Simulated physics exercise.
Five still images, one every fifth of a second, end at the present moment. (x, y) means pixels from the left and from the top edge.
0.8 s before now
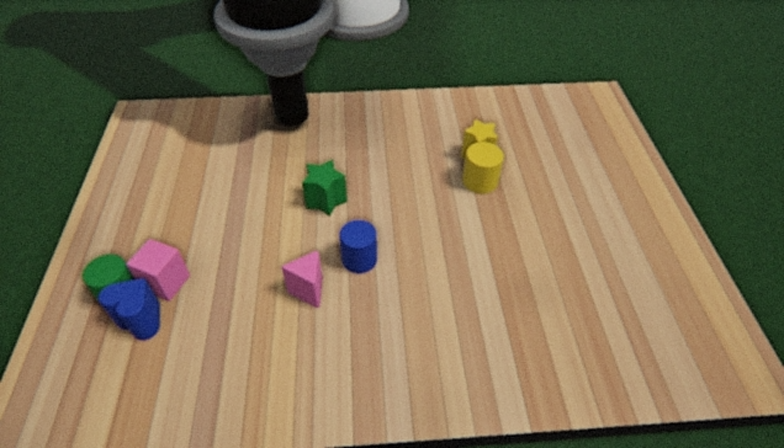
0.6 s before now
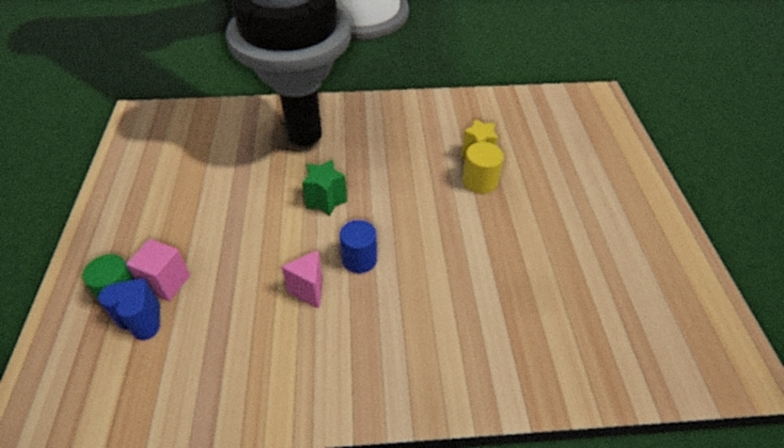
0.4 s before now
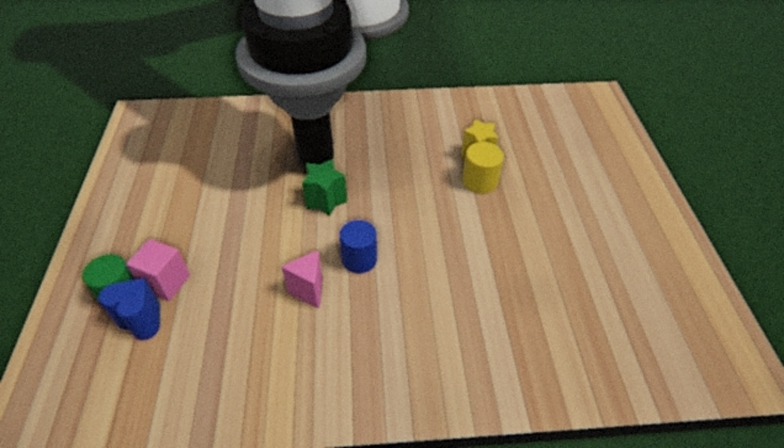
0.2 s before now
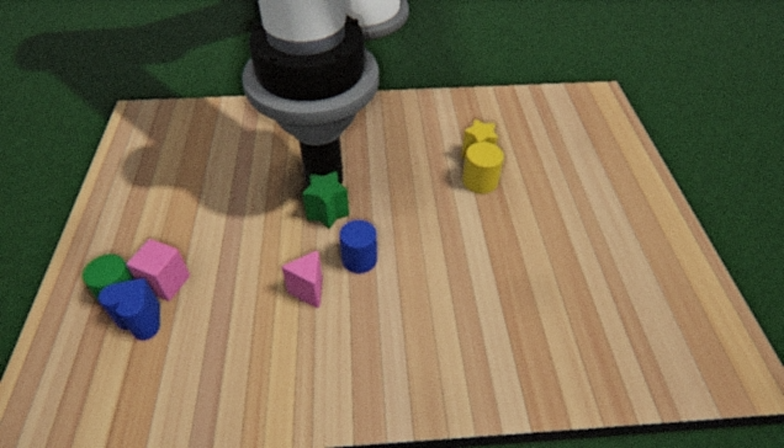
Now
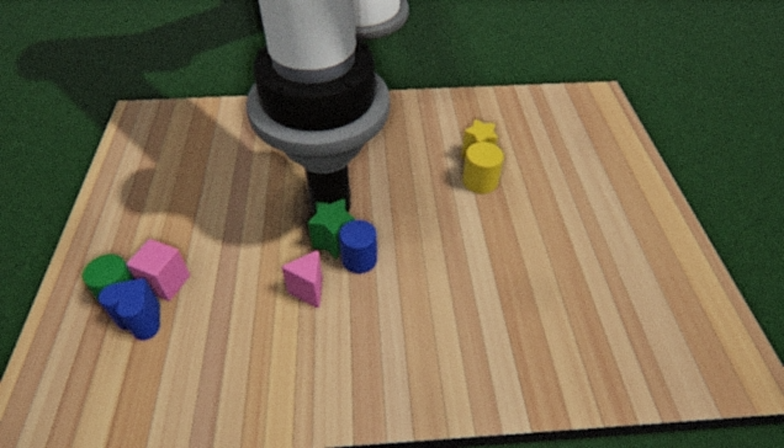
A black cylindrical rod on a grey and white robot arm reaches over a striped wooden board, seen from above at a fixed, slightly angled view. Yellow pieces sit upper right, a green star, blue cylinder and pink triangular block near the middle, and green, pink and blue pieces at left. The rod moves toward the viewer, meets the star and pushes it close beside the blue cylinder.
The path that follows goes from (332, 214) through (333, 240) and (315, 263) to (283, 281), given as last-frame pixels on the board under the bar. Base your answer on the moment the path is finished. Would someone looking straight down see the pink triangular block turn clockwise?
That would be a yes.
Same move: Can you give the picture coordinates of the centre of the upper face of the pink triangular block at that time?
The spot you're after is about (296, 287) in the image.
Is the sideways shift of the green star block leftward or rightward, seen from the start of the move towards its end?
It heads left.
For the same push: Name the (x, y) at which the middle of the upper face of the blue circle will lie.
It will likely be found at (373, 269).
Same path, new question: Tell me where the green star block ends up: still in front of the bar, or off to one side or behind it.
Beside or behind.
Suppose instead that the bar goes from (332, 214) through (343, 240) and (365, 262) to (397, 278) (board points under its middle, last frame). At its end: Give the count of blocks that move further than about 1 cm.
I foresee two blocks being moved.
The first path, step by step. One third of the way, bar (333, 233); pink triangular block (303, 269); green star block (334, 243); blue circle (368, 260).
Two thirds of the way, bar (313, 257); pink triangular block (297, 285), turned 60° clockwise; green star block (331, 263), turned 30° anticlockwise; blue circle (373, 269).
At the end, bar (282, 274); pink triangular block (296, 287), turned 65° clockwise; green star block (330, 264), turned 40° anticlockwise; blue circle (373, 269).
